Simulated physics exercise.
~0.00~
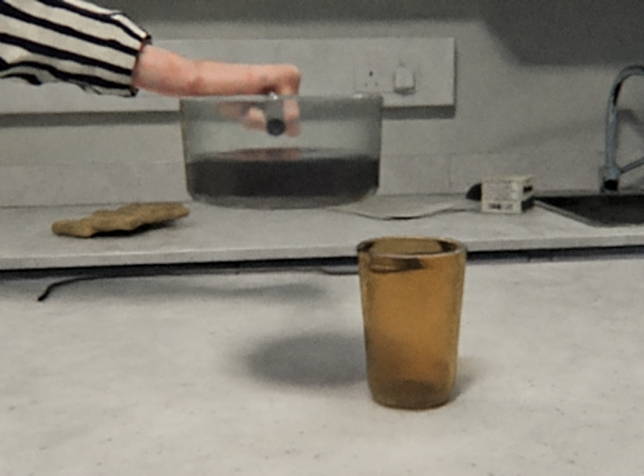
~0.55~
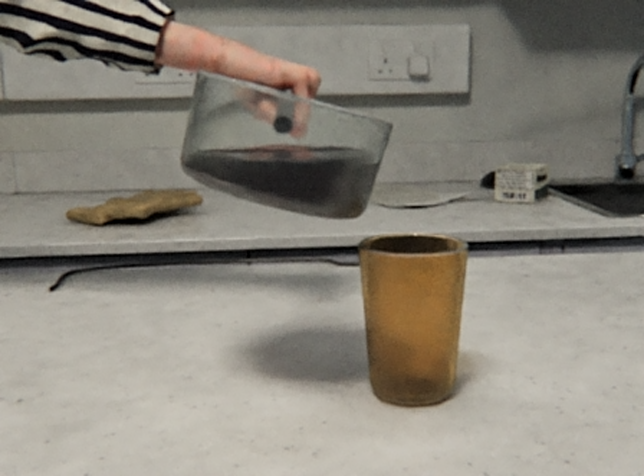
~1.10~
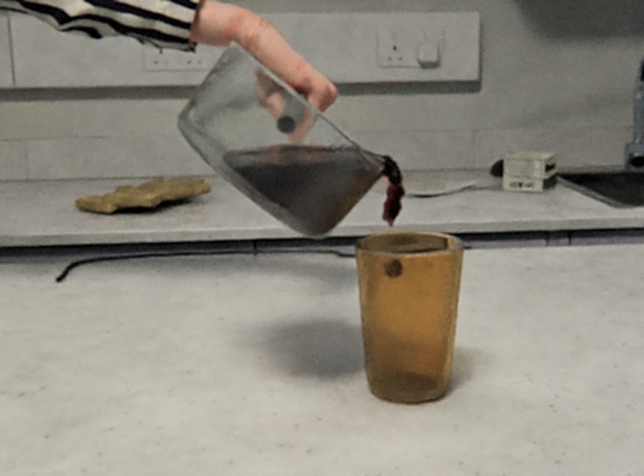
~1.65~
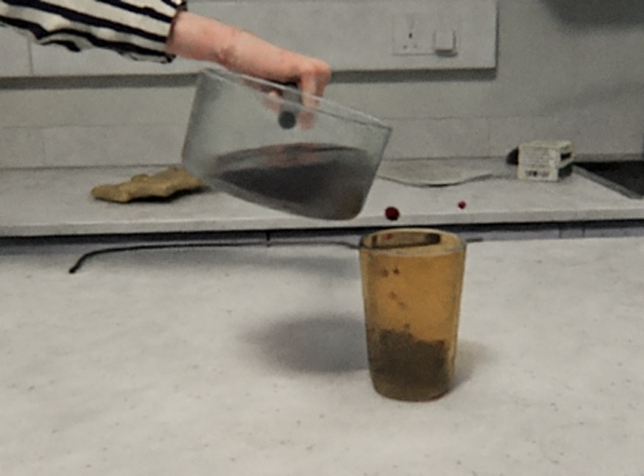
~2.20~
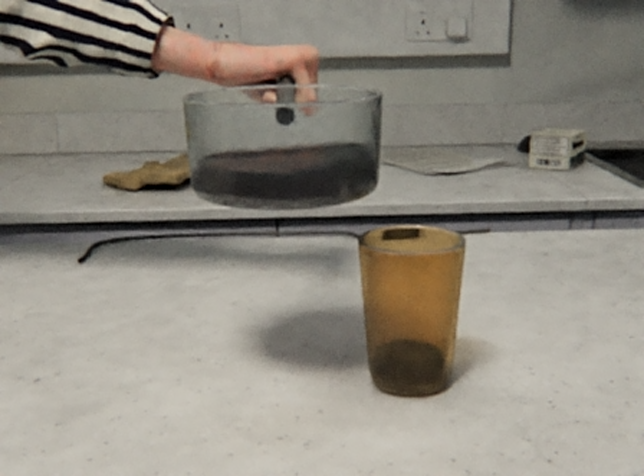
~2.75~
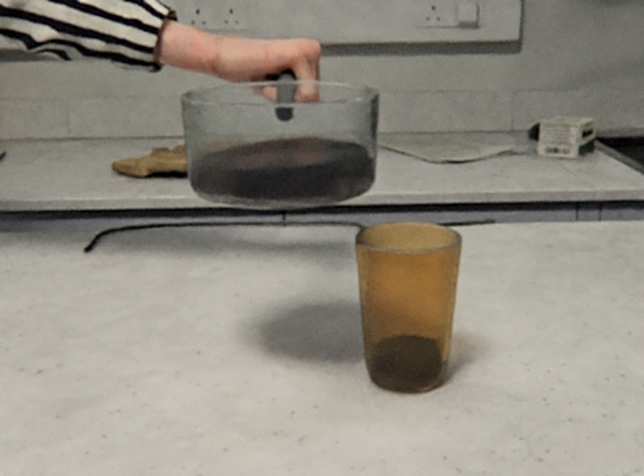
A hand in a striped sleeve held a clear pot of dark liquid above a counter, tipped it rightwards to pour some into an amber tumbler, then levelled it again, leaving a little in the tumbler's bottom and plenty in the pot.
